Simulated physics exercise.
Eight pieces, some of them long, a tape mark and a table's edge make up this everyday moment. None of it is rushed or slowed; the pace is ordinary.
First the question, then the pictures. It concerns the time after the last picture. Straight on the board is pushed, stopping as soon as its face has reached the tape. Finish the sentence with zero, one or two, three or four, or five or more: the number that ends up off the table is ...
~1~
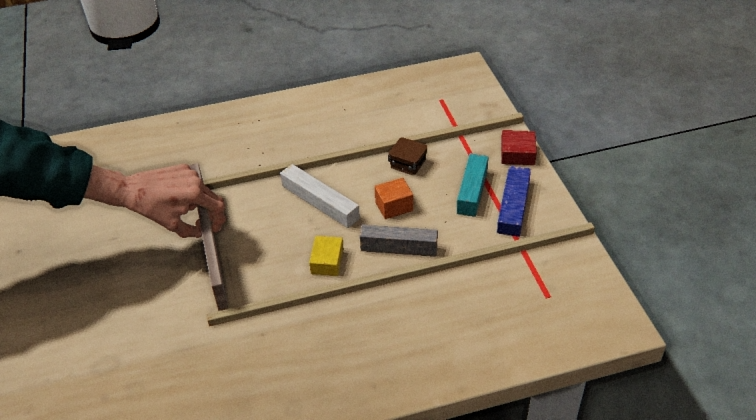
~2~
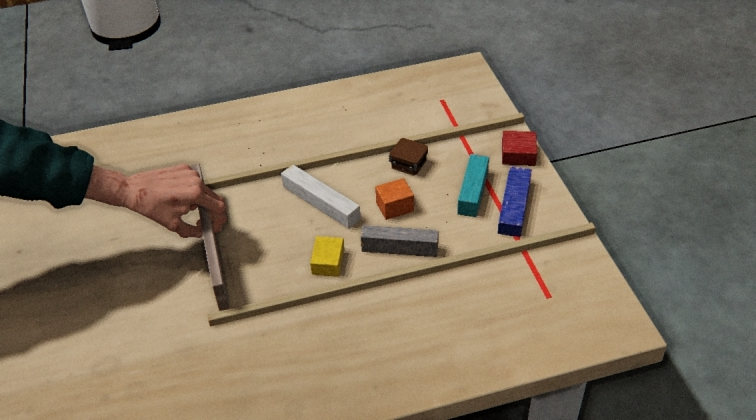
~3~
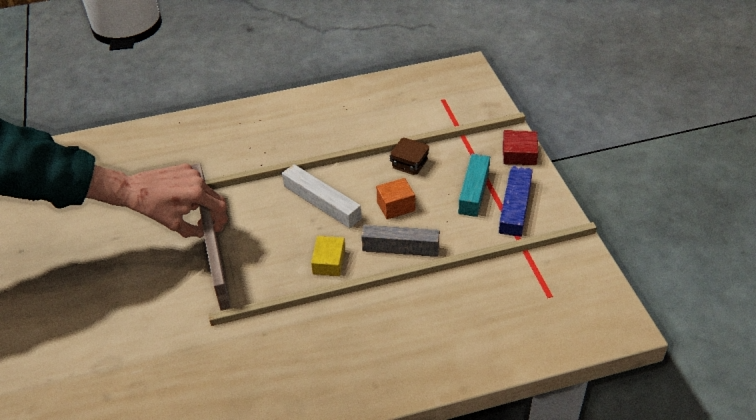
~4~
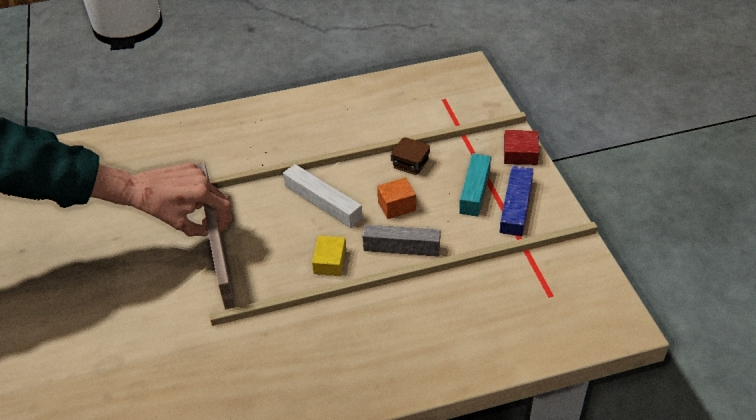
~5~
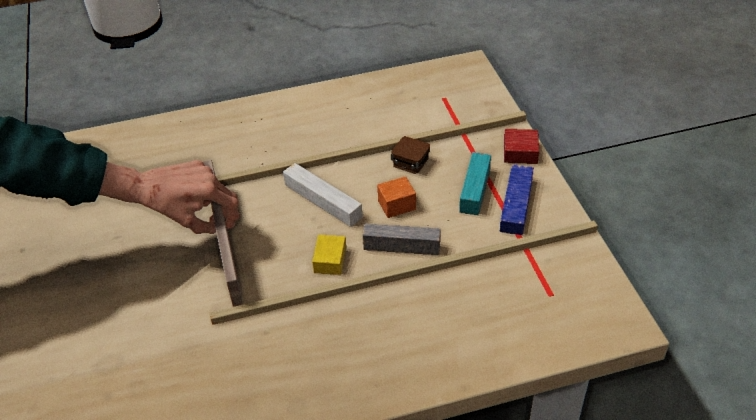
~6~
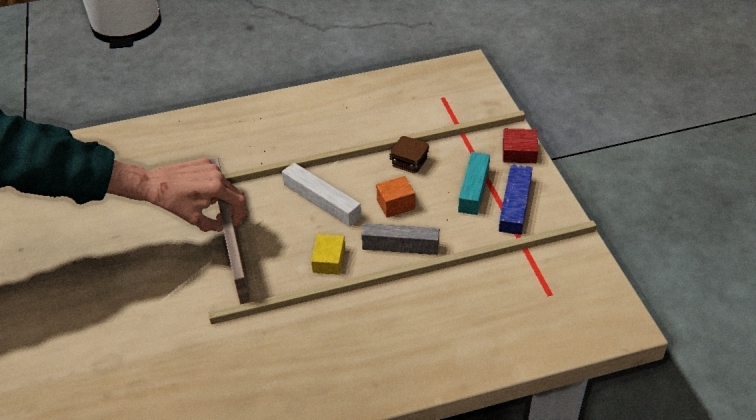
The number that ends up off the table is one or two.
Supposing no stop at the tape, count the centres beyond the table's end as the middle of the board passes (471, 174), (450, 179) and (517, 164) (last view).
The counts would come out as 0, 0 and 3.
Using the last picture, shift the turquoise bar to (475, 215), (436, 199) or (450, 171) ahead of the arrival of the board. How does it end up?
In turn: Stays put, stays put, stays put.
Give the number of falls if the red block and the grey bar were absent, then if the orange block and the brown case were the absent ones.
The counts would be 0 and 0.
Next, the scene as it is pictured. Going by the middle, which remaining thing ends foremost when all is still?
That would be the turquoise bar.
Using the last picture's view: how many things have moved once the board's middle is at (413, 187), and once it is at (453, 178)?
One spot: 7. Other spot: 8.
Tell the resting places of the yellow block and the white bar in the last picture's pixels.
The yellow block comes to rest at (519, 206), and the white bar comes to rest at (488, 159).
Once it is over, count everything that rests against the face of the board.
In contact: 2.
Soon after, none off yet; red block at rest near (520, 146); blue bar at rest near (516, 198); turquoise bar at rest near (475, 183).
Then, none off yet; red block at rest near (520, 146); blue bar moved a little near (522, 191); turquoise bar moving near (478, 181).
At rest, the number that fall off is one or two; fallen, blue bar and red block.
